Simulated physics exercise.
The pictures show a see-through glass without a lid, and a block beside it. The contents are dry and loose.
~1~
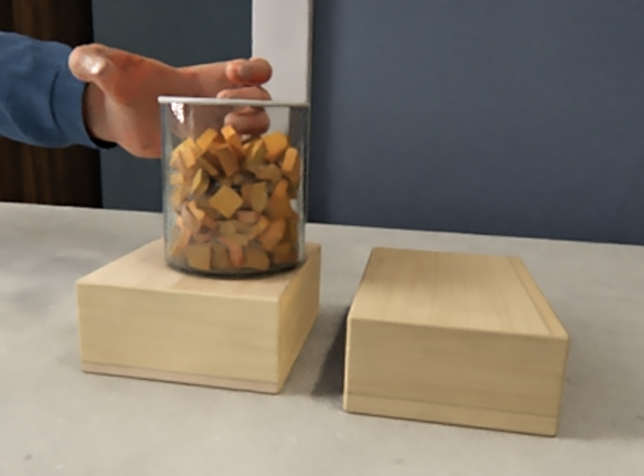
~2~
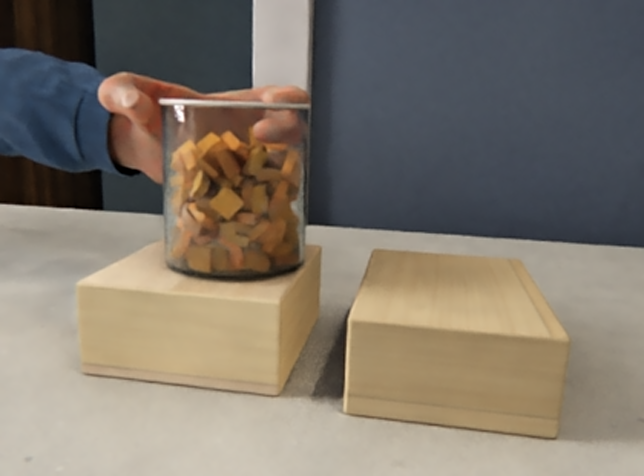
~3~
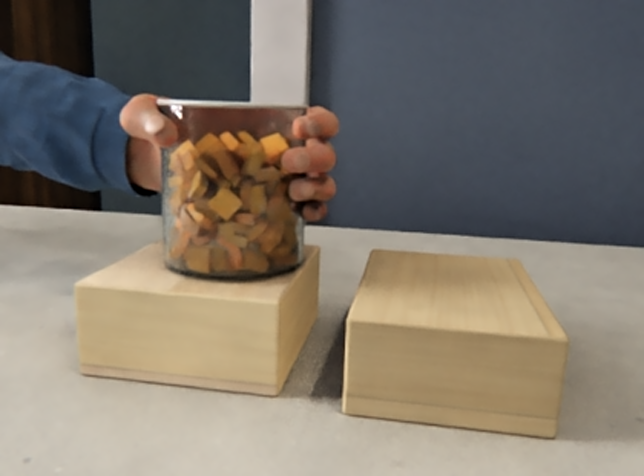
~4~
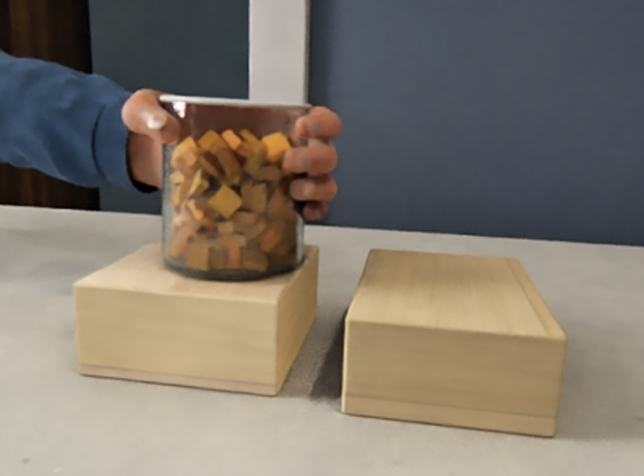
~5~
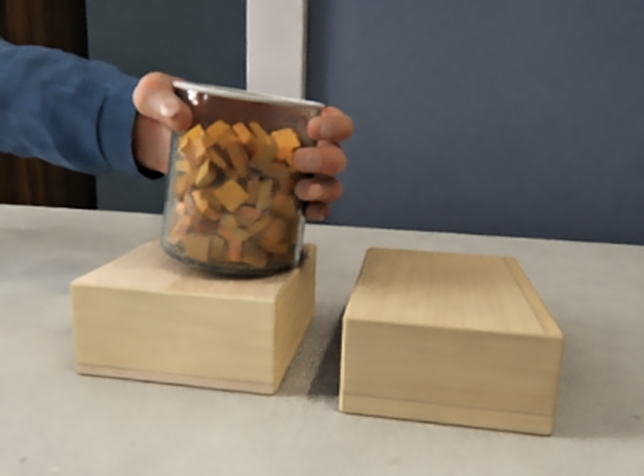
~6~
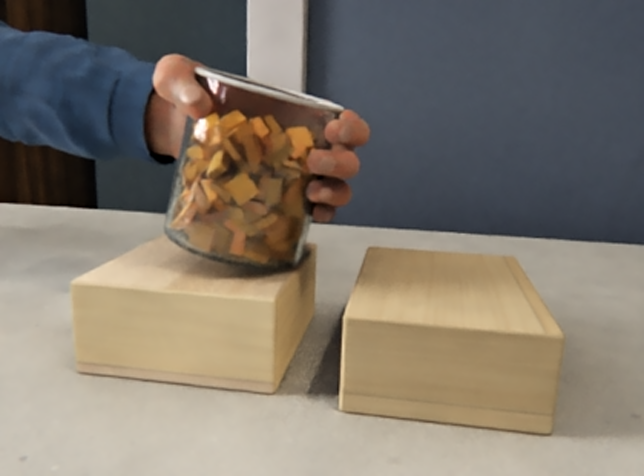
On a wooden block, a hand grips a glass of orange-brown pieces and tilts it right.
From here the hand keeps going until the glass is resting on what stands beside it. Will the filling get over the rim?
Once it rests there, the filling starts tumbling out.
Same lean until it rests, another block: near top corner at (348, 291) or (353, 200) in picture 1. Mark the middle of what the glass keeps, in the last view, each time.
One: (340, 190). Two: (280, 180).
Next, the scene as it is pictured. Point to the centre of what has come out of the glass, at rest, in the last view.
Close to (483, 272).
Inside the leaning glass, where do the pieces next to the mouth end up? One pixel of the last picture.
Close to (463, 264).
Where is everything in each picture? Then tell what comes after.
Glass near (236, 181), three quarters full of small crackers; block near (446, 323), its top about level with the glass's foot, in the first picture.
Glass near (236, 183), upright; rim near (306, 107); top of the contents near (230, 171), in the second picture.
Glass near (235, 184), upright; rim near (304, 107); block near (445, 325), in the third picture.
Glass near (235, 182), upright; rim near (307, 107); top of the contents near (221, 160), in the fourth picture.
Glass near (241, 175), leaning 7°; rim near (320, 107); block near (441, 323), in the fifth picture.
Glass near (252, 168), leaning 14°; rim near (340, 110); block near (441, 322), its top about level with the glass's foot, in the sixth picture.
Then, 0.60 s on from there, the glass leans 42°; everything is still inside.
Then, 1.24 s on from there, the glass leans 72°; everything is still inside.
Then, 2.00 s on from there, the glass rests on the block at 93°; a small part of the small crackers out of it.
In the end, the glass rests on the block at 93°; a small part of the small crackers out of it.
